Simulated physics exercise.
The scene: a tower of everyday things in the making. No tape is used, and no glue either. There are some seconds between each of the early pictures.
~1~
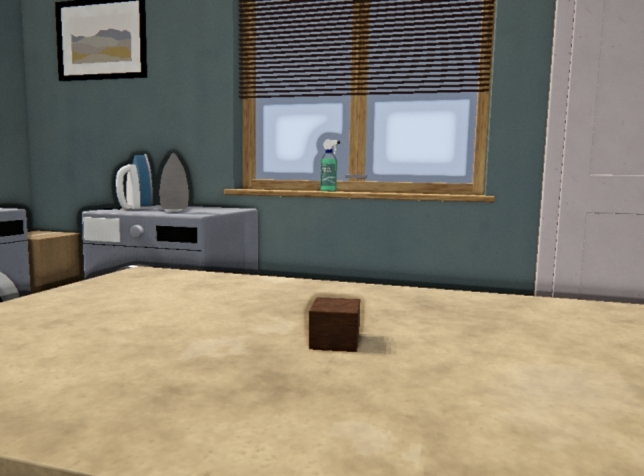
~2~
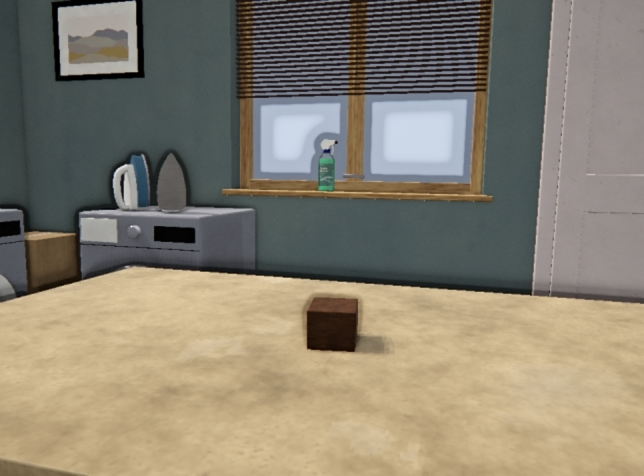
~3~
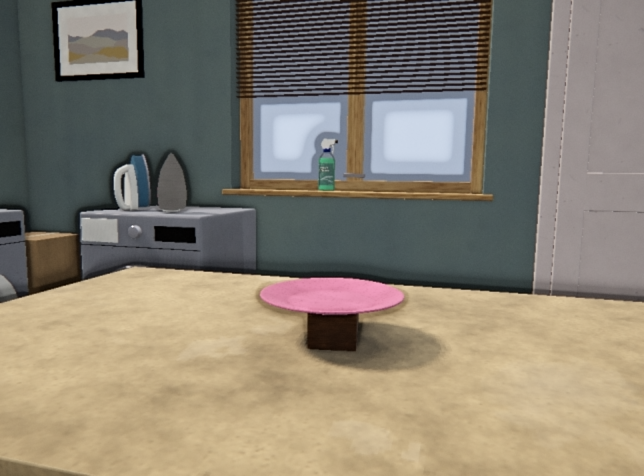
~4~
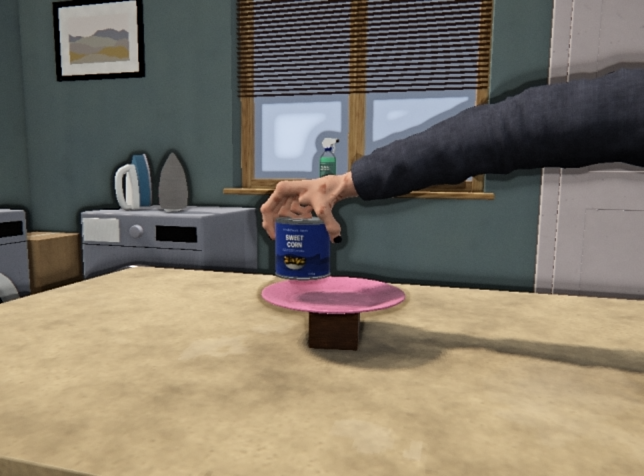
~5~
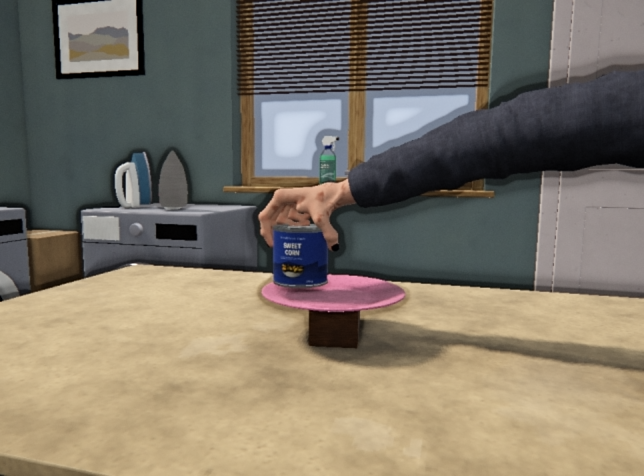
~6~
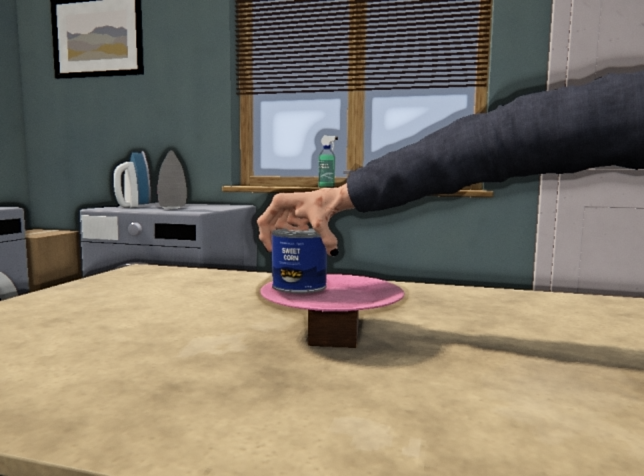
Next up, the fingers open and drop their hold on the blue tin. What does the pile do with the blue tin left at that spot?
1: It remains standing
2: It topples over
It remains standing (1).
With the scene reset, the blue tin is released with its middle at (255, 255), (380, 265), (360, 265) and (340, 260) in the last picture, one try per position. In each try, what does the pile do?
Result per try: First toppled, second still standing, third still standing, fourth still standing.
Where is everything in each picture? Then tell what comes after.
In the first picture, the last thing is not in view yet.
In the second picture, the last thing is not in view yet.
In the third picture, the last thing is not in view yet; pink plate (332, 298).
The fourth picture shows on its way; blue tin (303, 247); pink plate (333, 297).
The fifth picture shows on its way; blue tin (301, 255); pink plate (333, 295).
The sixth picture shows in place under the hand; blue tin (300, 259); pink plate (332, 294).
Then, 0.50 s later than the last frame, all is still.
Then, 1.30 s later than the last frame, blue tin resting near (298, 260).
When it is over, all 3 as before. End places, in pixels of the last picture, blue tin near (298, 260). The pile holds.
